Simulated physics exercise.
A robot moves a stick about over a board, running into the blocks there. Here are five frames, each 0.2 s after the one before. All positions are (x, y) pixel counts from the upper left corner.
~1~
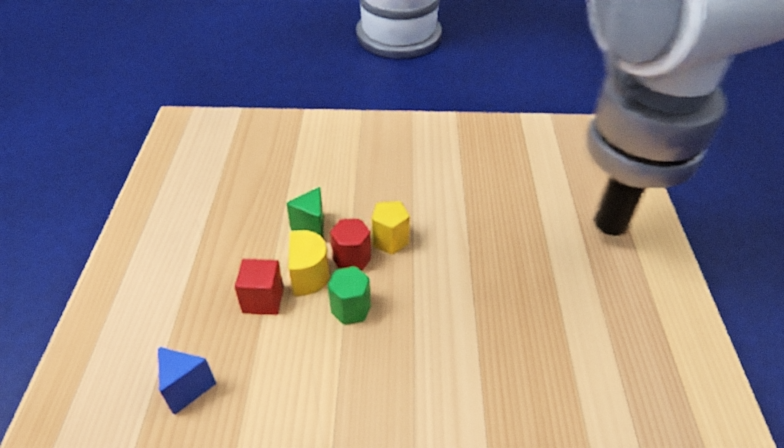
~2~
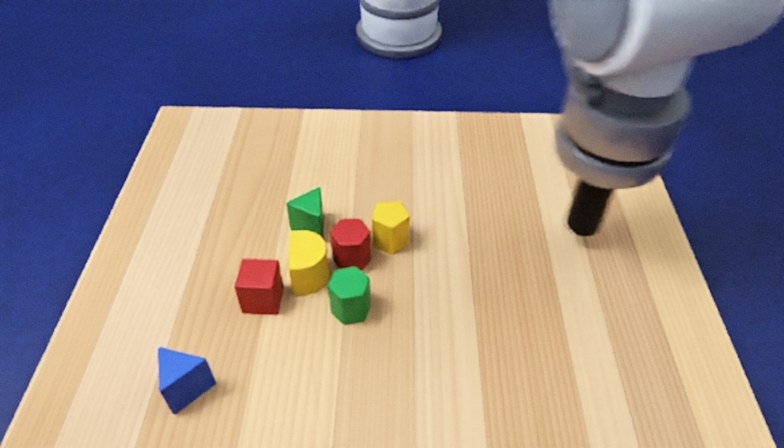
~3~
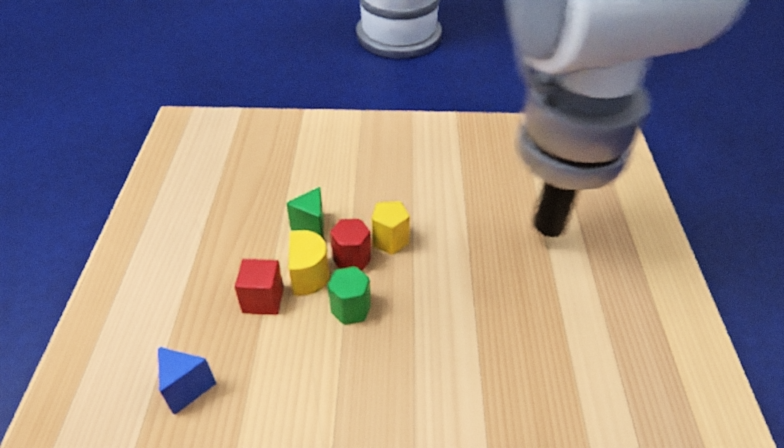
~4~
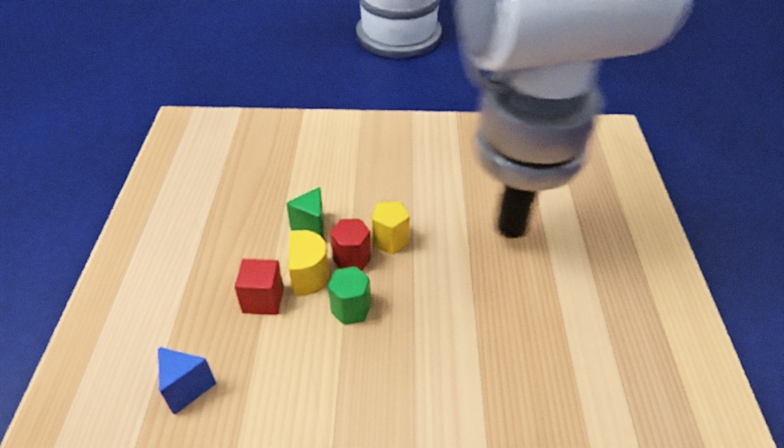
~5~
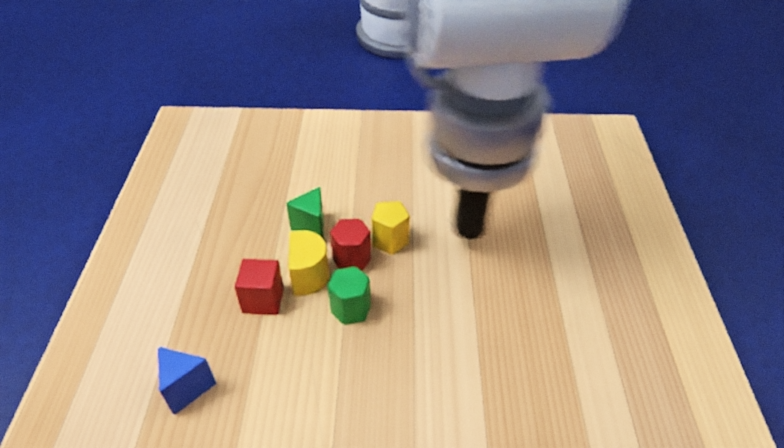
The video shows a robot arm moving a black stick steadily leftward across a striped wooden board, toward a cluster of red, yellow and green blocks, while all the blocks, including a separate blue triangular one, stay still.
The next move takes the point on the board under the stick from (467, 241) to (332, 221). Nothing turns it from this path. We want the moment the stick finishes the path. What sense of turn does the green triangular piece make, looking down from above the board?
The green triangular piece rotates clockwise.
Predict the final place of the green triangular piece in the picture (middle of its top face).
Expect it around (286, 202).
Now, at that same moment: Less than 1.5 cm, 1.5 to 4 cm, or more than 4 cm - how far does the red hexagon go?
Final distance: 1.5 to 4 cm.
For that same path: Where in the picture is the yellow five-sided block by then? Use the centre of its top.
Final place: (308, 215).
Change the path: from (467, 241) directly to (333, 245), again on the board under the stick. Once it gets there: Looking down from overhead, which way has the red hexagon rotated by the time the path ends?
The block turns counter-clockwise.
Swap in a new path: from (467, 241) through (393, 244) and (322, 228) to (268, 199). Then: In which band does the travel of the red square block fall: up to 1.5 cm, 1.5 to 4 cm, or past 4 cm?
My prediction: Under 1.5 cm.
What follows on the original path. One third of the way, stick (422, 220); nothing pushed yet.
Two thirds of the way, stick (376, 213); yellow D-shaped block (297, 254); red hexagon (332, 236), turned 55° anticlockwise; yellow five-sided block (342, 210), turned 20° anticlockwise.
At the end, stick (331, 207); yellow D-shaped block (294, 259), turned 15° clockwise; green triangular piece (286, 202), turned 40° clockwise; red hexagon (328, 238), turned 70° anticlockwise; yellow five-sided block (308, 215), turned 55° anticlockwise.
